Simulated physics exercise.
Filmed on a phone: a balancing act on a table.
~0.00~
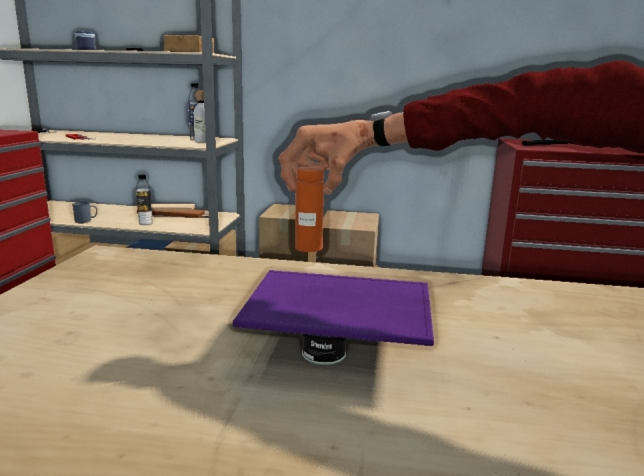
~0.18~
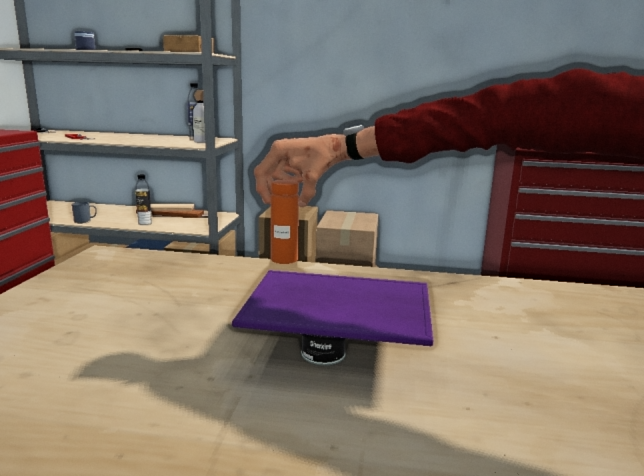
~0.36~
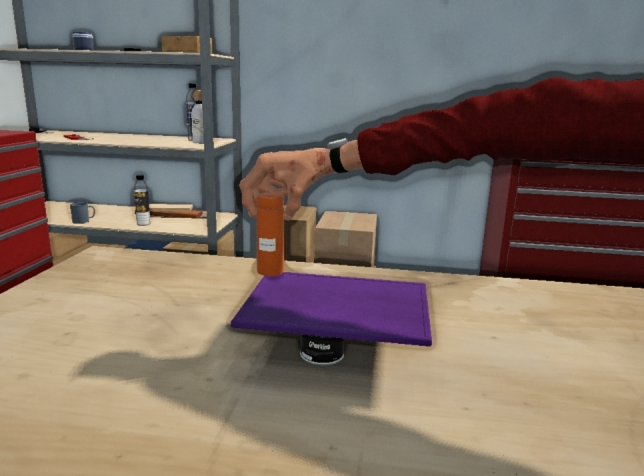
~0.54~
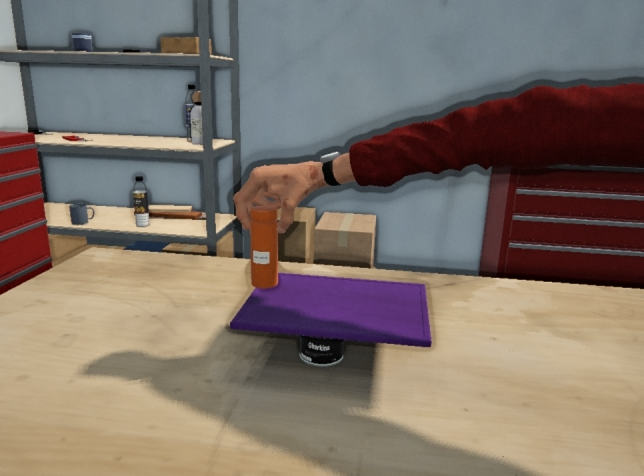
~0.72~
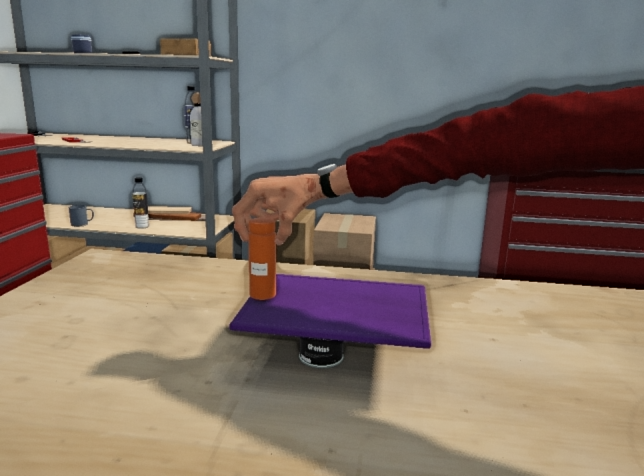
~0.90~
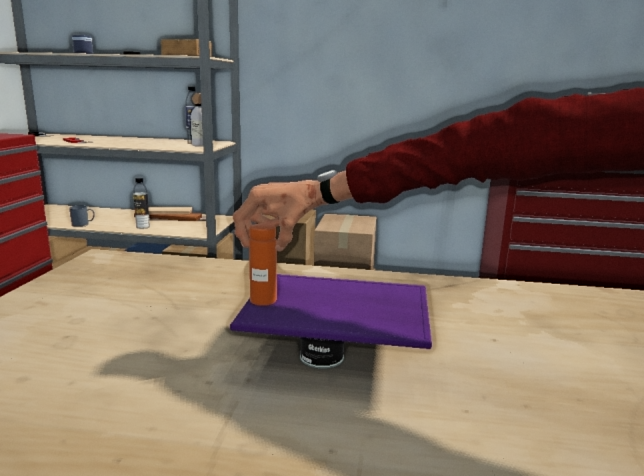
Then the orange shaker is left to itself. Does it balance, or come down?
The stack holds.
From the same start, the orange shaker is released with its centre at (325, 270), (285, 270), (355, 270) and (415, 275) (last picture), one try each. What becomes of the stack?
First, it keeps its balance; second, it keeps its balance; third, it holds; fourth, it gives way.
After 1.10 s, no change.
After 1.50 s, orange shaker resting near (263, 265).
In the end (2.0 s), all 3 unmoved. At the end, from the last picture's camera, orange shaker near (263, 265). The stack stays up.
